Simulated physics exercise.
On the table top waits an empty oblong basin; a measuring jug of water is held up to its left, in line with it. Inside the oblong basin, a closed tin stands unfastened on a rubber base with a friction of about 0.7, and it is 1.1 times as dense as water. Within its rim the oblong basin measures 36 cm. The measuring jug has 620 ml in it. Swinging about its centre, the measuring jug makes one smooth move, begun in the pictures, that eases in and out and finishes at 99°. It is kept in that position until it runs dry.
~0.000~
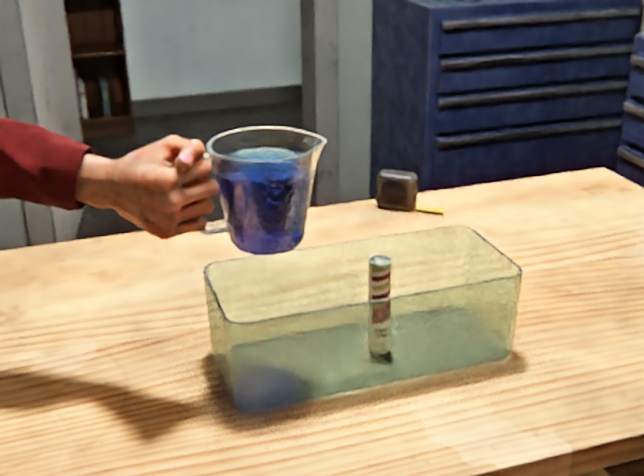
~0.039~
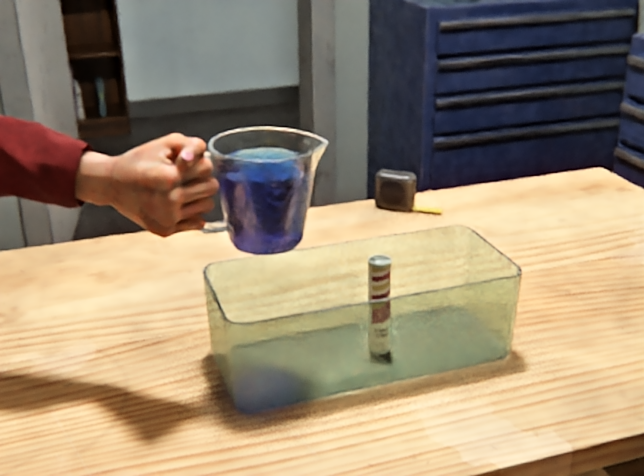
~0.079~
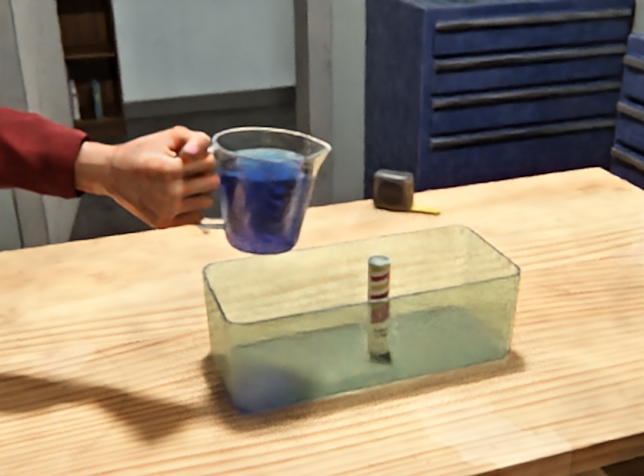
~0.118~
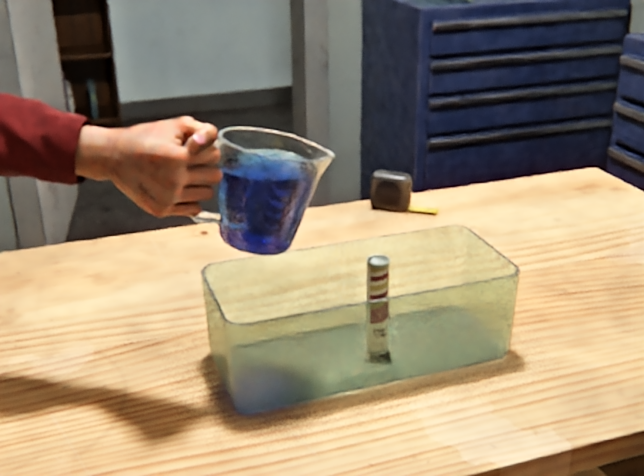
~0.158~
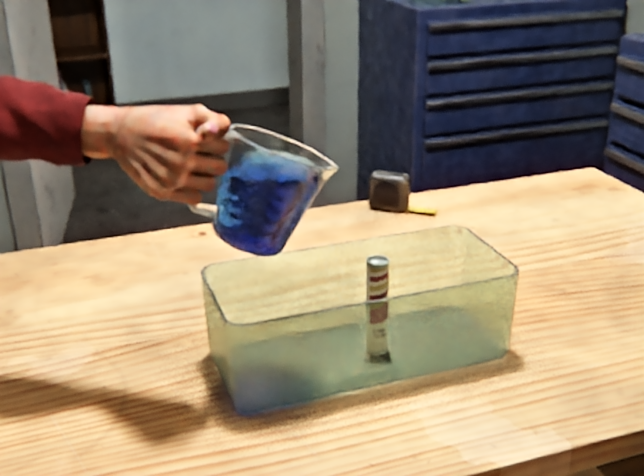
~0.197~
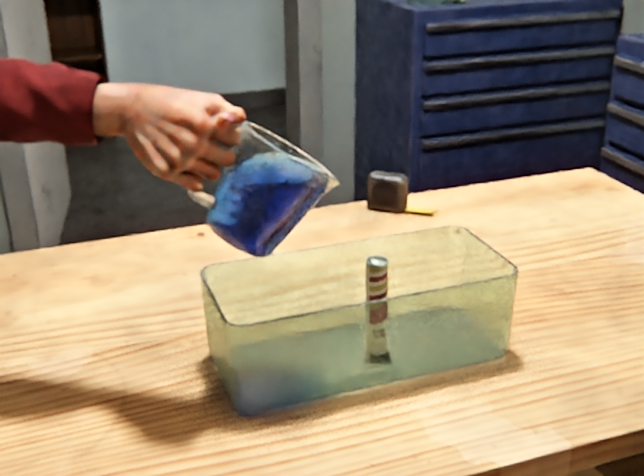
On a wooden table in a workshop, a hand in a red sleeve holds a clear measuring jug of blue liquid above the left part of an oblong glass basin with a small striped cylinder inside. The jug starts upright, then the hand tilts it smoothly to the right, leaning it further and further.
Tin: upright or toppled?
My guess is it's going to keel over.
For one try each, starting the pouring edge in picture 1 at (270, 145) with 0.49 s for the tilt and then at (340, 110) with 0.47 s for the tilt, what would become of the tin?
Trial 1 - tin stays standing; trial 2 - tin tips.
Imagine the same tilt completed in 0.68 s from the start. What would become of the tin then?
In that case the tin overturns.
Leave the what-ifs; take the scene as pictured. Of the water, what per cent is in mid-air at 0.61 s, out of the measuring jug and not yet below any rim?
Around 10 percent of it is airborne.
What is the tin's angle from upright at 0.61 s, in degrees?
5°.
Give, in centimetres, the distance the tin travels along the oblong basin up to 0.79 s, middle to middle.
Its middle sits about 8 cm from the start.
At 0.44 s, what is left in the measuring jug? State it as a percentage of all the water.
Close to 48 in a hundred.
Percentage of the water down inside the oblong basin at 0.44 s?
About 28 per cent.
Then, 0.44 s in, the tilt is 96° and 47 per cent is still to pour; the tin stands where it began.
Then, 0.61 s in, the tilt is 99° and 11 per cent is still to pour; the tin stands 3 cm from where it began.
Then, 0.79 s in, the tilt is 99° and 1 per cent is still to pour; the tin leans 55°.
Then, 0.99 s in, the tilt is 99° and 0 per cent is still to pour; the tin lies on its side.
Finally, the tin lies on its side.
